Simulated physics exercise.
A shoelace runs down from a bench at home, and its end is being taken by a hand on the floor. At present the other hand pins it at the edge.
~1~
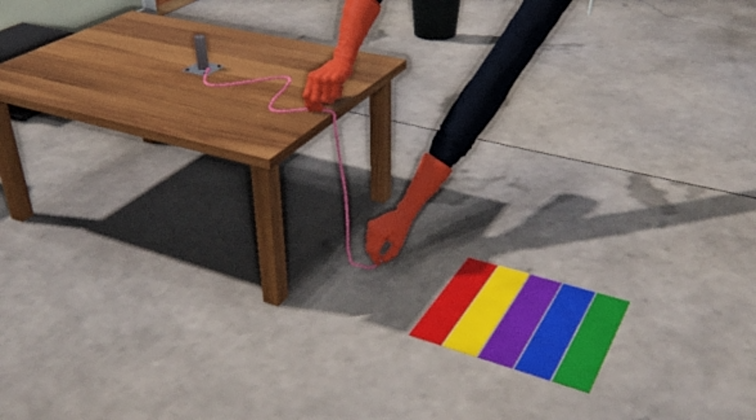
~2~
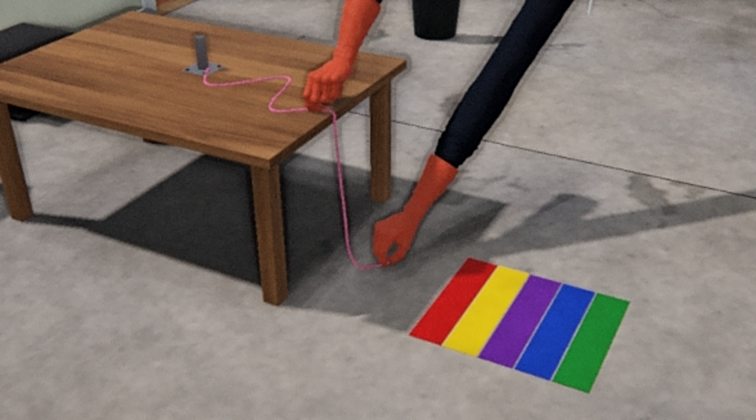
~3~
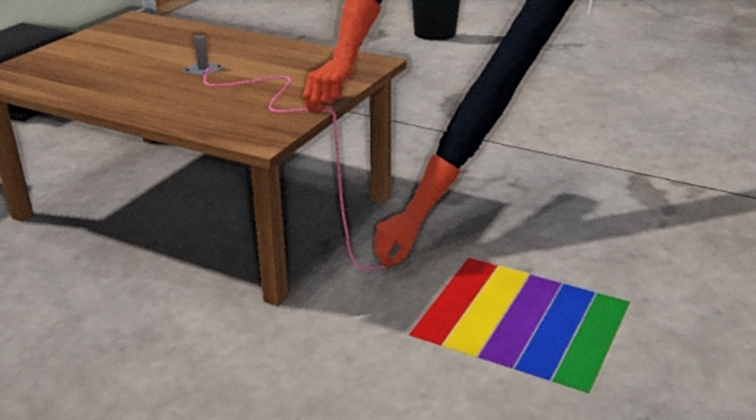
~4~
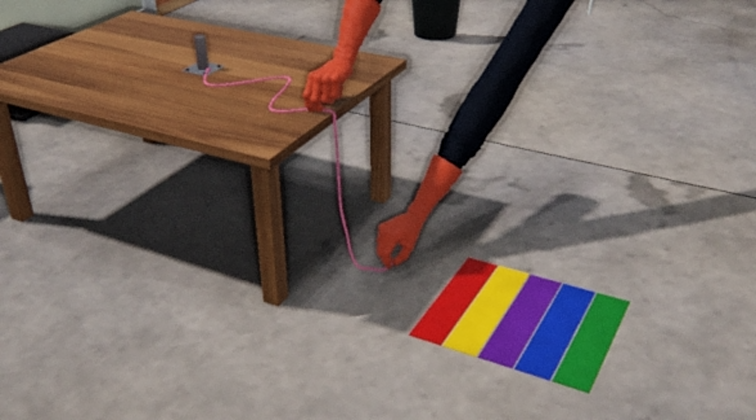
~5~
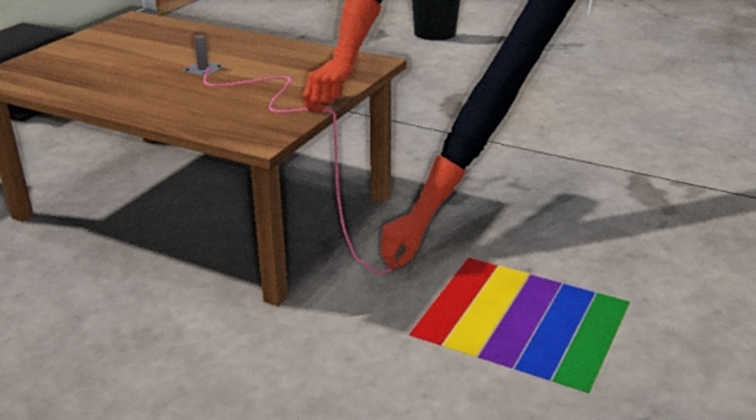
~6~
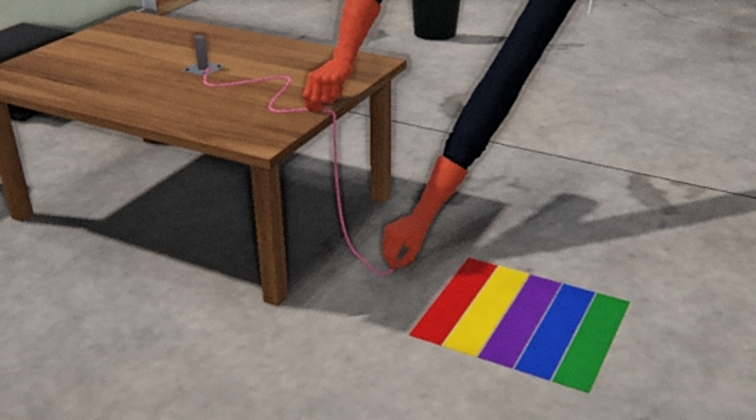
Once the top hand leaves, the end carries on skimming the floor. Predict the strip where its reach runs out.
Its reach runs out at the green strip.
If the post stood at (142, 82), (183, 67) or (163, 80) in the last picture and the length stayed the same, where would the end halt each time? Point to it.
Places per try: (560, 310); (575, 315); (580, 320).
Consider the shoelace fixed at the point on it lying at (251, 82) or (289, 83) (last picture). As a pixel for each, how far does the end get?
Try one gives (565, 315); try two gives (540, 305).
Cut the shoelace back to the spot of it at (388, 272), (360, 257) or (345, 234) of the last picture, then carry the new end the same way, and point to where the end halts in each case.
First (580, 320), then (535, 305), then (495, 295).
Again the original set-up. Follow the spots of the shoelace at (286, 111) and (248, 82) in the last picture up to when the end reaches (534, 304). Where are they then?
The first goes to (359, 154), the other to (275, 84).
Early on, end near (534, 304); over purple.
Midway, end near (576, 317); over blue.
At the end of the slack, end near (601, 324); over green. Over green.
